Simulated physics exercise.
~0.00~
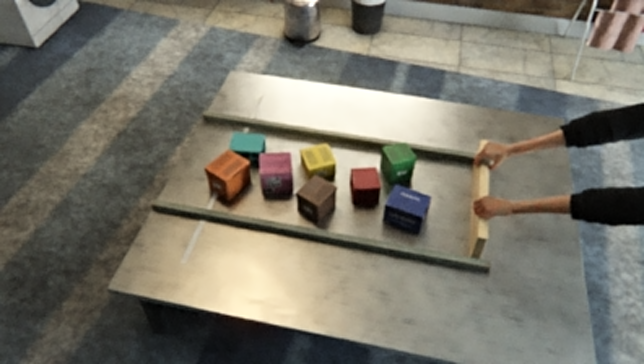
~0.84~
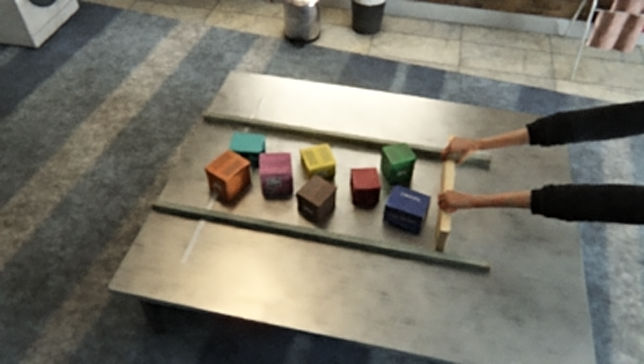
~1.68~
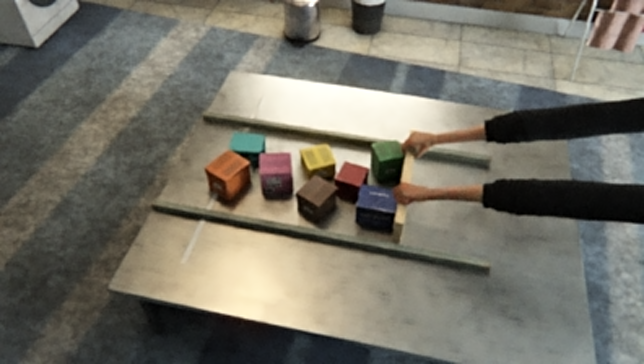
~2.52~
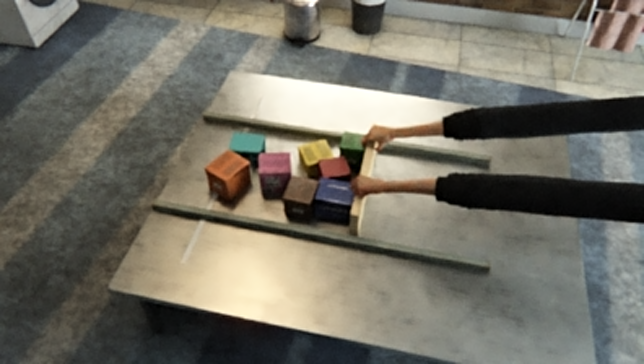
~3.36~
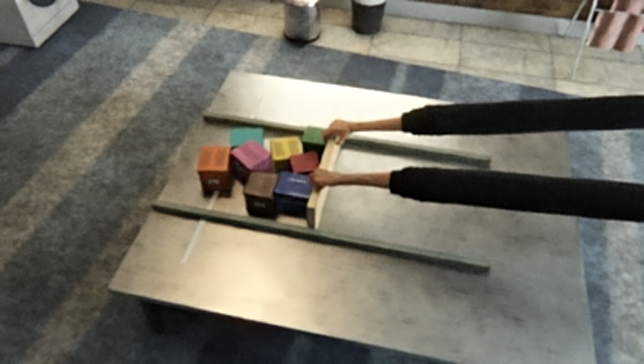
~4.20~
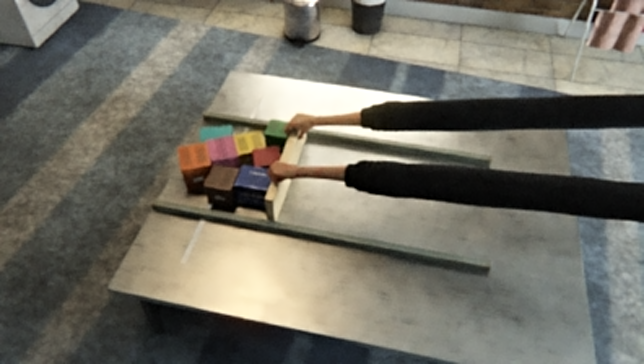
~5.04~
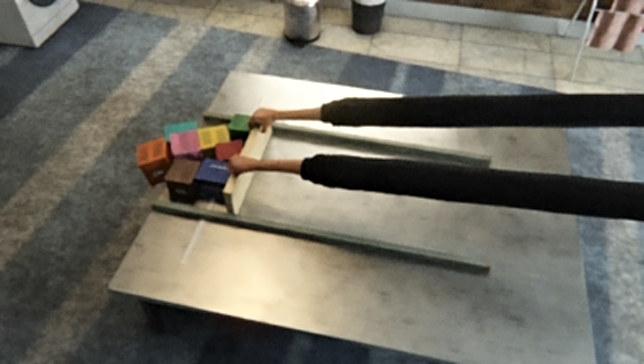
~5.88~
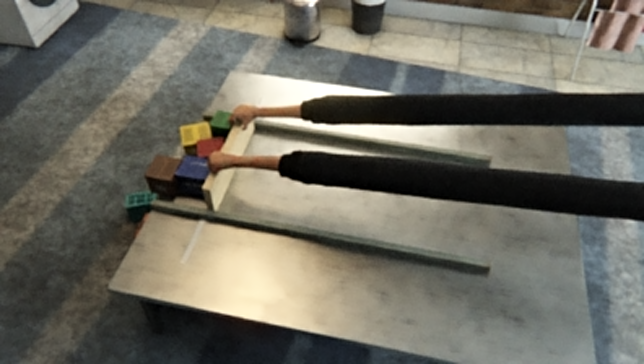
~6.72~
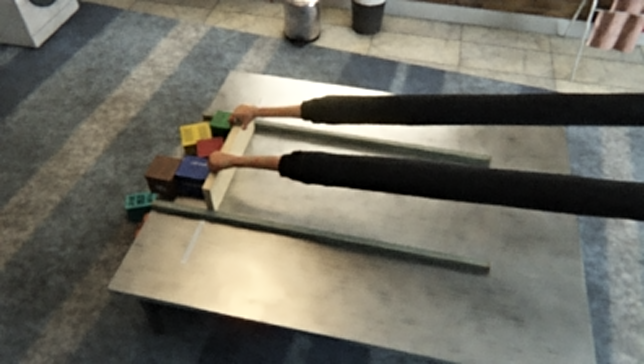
On a low platform, two hands push a plank left, sweeping eight coloured boxes along until orange, pink and turquoise ones drop off.
